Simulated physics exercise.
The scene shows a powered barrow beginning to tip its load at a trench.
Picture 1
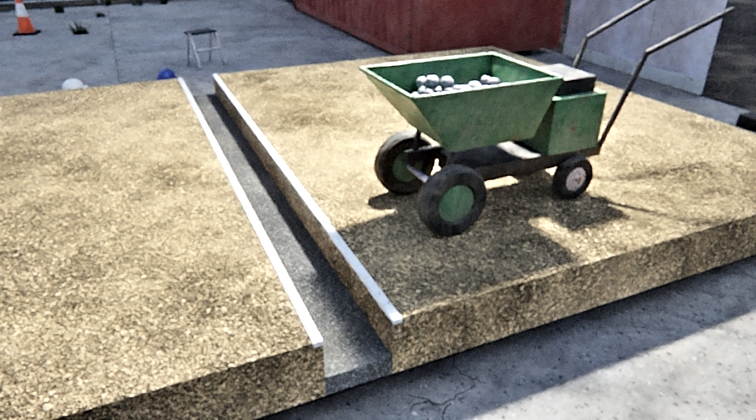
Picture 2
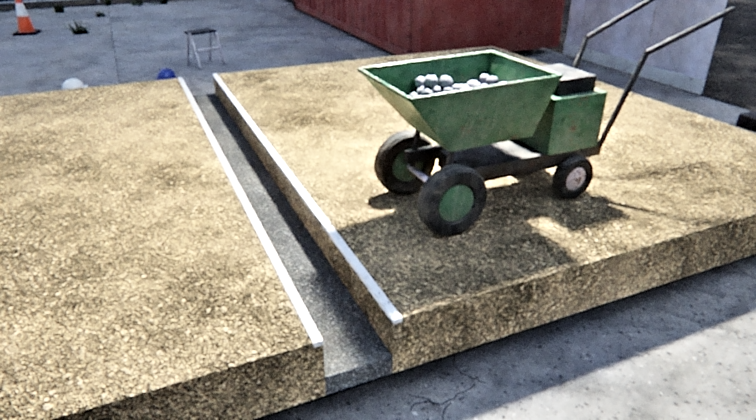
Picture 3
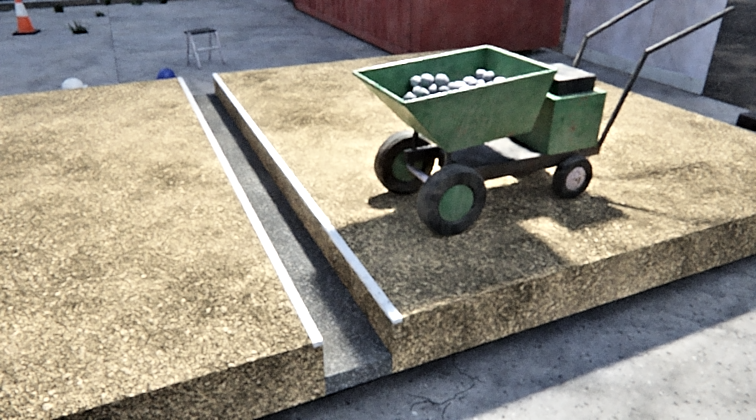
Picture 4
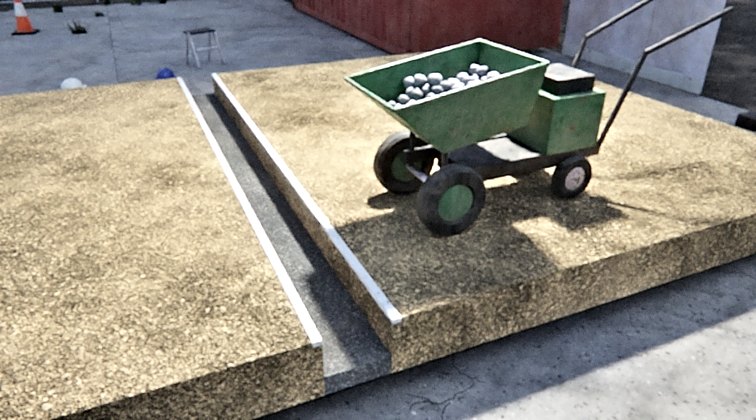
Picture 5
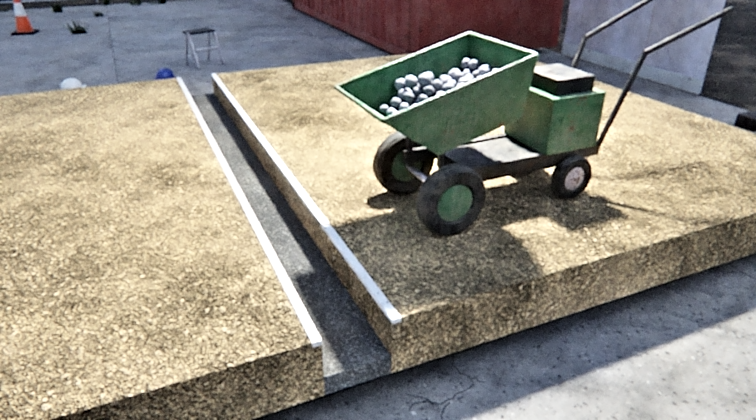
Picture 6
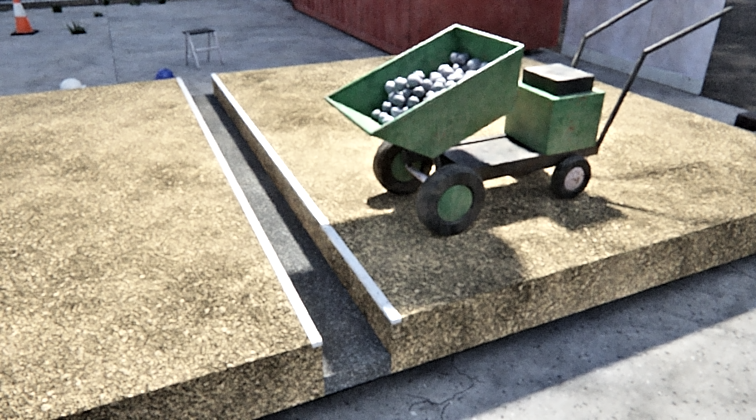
The video shows a green wheeled barrow loaded with round grey cobbles, standing on a gravelly surface to the right of a narrow trench. Its skip gradually tilts forward to the left, the rear rising while the wheels stay still.
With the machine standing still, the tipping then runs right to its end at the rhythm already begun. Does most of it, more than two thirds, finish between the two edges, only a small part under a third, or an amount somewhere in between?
Most of it, more than two thirds, finishes between the edges.
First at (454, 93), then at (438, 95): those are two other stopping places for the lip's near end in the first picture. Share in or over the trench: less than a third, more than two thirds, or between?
Well, for the first stop the answer is in the middle band, and for the second it is above two thirds.
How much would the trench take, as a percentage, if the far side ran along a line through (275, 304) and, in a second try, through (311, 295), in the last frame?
I'd expect close to 100 in a hundred and then close to 80 in a hundred.
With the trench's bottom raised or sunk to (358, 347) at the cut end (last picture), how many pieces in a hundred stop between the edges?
Estimated share: Approx. 60 per cent.
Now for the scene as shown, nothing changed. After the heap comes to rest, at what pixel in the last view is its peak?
Roughly (262, 248).
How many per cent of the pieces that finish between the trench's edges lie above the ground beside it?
5 in a hundred.
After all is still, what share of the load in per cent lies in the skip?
Roughly 0 per cent.
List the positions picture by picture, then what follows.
Lip of the skip near (413, 99), level; top of the load near (470, 95), round cobbles; first edge of the trench near (369, 280); far edge near (296, 299), the trench over half as wide as the skip, and about half as deep as wide, in the first frame.
Lip of the skip near (411, 100), tipped barely; top of the load near (469, 95), in the second frame.
Lip of the skip near (404, 104), tipped barely; top of the load near (466, 90), in the third frame.
Lip of the skip near (395, 111), tipped a little; top of the load near (460, 87), in the fourth frame.
Lip of the skip near (383, 121), tipped clearly; top of the load near (467, 84), in the fifth frame.
Lip of the skip near (371, 134), tipped clearly; top of the load near (457, 81); first edge of the trench near (368, 280); far edge near (294, 299), in the sixth frame.
Shortly afterwards, skip tipped steeply; the whole lot in the skip.
Next, skip tipped right over; the bulk in the skip; near a quarter in or heaped over the trench; only a few falling.
Some moments later, skip tipped right over; a little in the skip; the bulk in or heaped over the trench; only a few beyond it.
In the end, skip tipped right over; only a few in the skip; all but a few in or heaped over the trench; only a few beyond it.
